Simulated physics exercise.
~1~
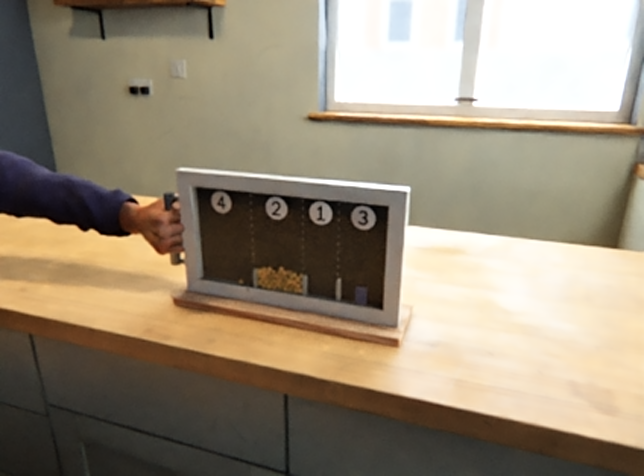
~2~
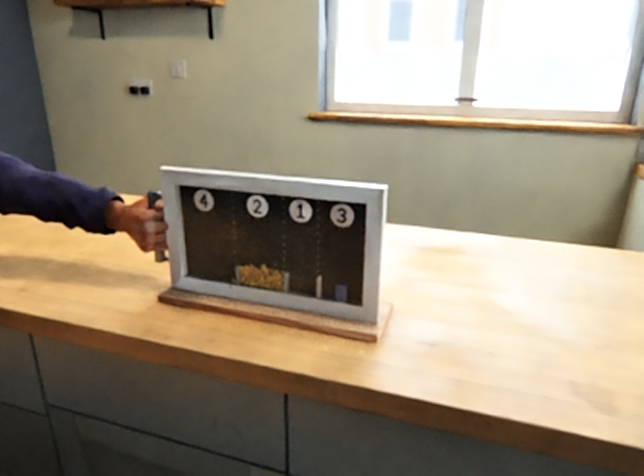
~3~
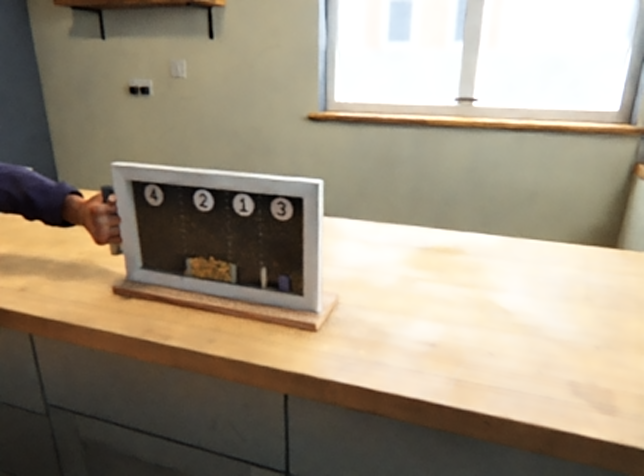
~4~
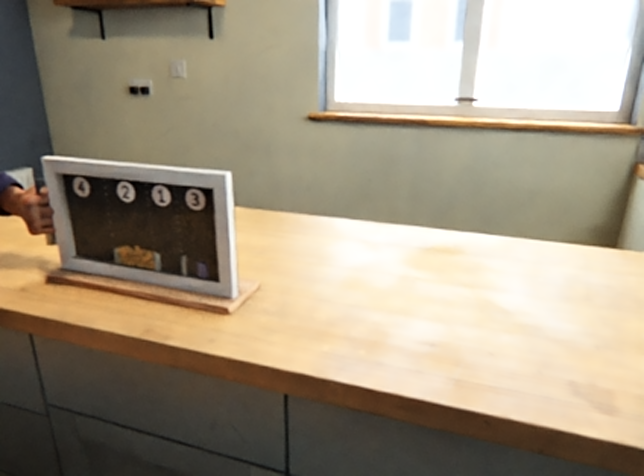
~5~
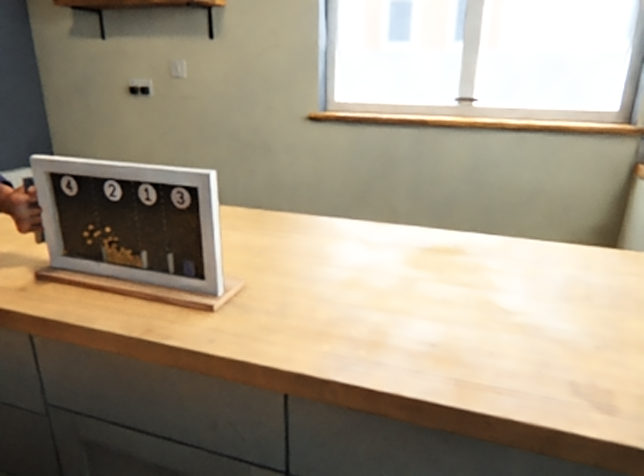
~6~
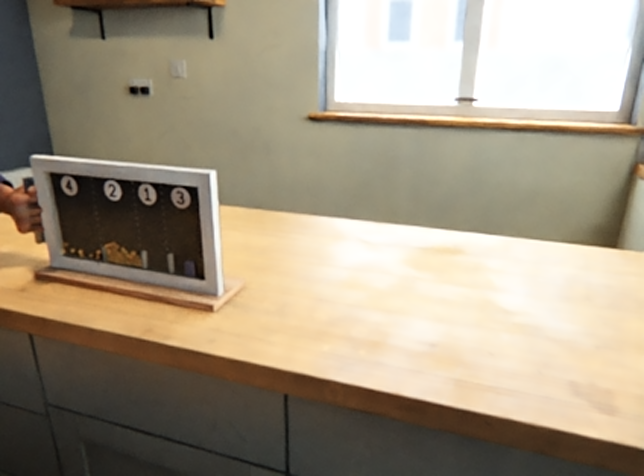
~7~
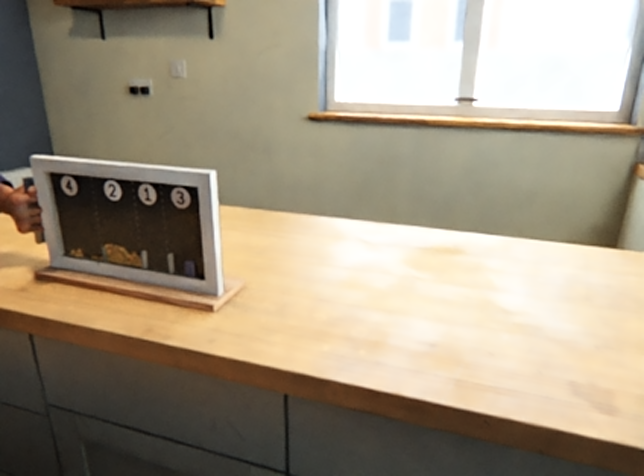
A still camera looks slightly down on a long wooden counter in a room with pale green walls and a bright window. On it stands a shallow, grey-framed case with a dark interior, a row of four numbered white discs, a heap of pale wooden beads low near the middle, and a small blue block to the right. A hand at its left side draws the case leftward along the counter. As it stops, some beads fly up and left, then drop. At the end, most remain heaped under number two, a few lie under number four, and the block stands upright.
